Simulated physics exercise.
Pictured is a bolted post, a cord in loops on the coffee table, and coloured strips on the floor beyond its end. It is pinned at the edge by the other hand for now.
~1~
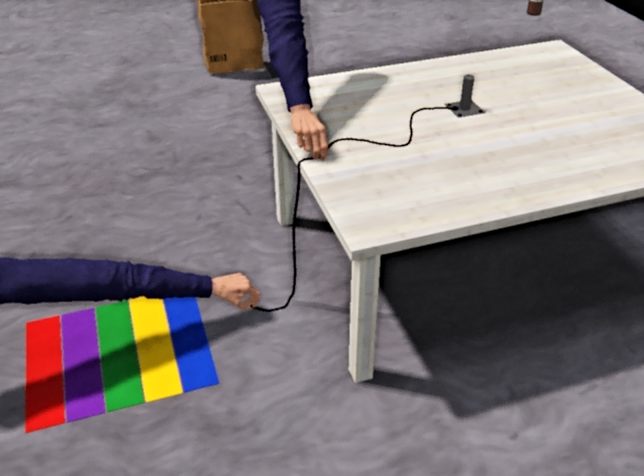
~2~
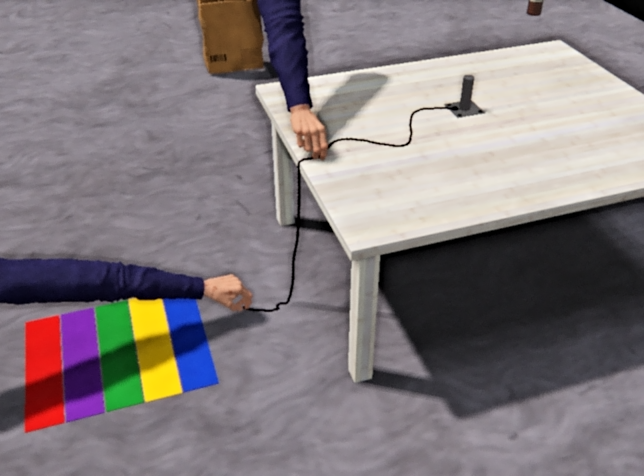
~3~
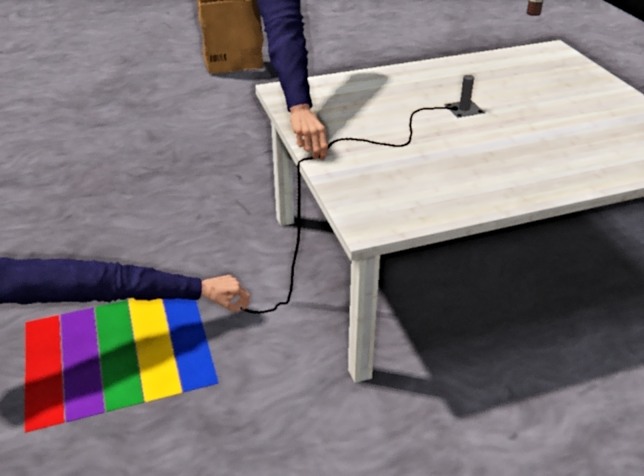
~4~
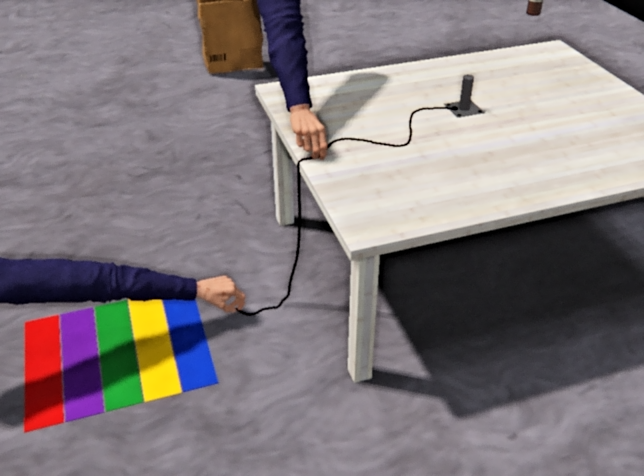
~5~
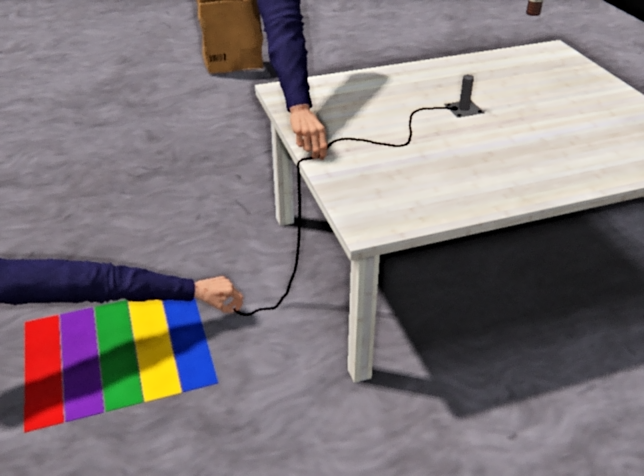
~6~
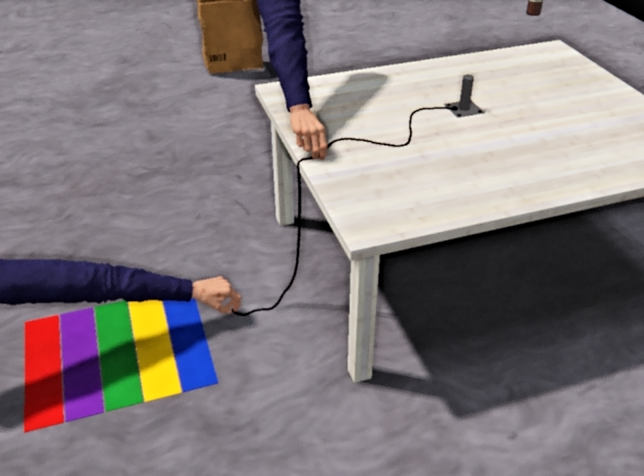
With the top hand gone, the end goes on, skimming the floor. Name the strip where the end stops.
Purple.
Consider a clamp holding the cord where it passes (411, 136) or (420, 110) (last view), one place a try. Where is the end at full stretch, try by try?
Pixel positions per try: (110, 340); (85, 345).
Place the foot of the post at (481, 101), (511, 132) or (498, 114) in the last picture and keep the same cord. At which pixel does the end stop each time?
The first try gives (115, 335), the second (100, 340) and the third (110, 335).
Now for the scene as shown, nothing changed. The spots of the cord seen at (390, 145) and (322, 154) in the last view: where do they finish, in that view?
(349, 142), then (278, 178).
Soon after, end near (140, 330); over yellow.
After that, end near (99, 340); over green.
At the stop, end near (76, 345); over purple. The purple one.
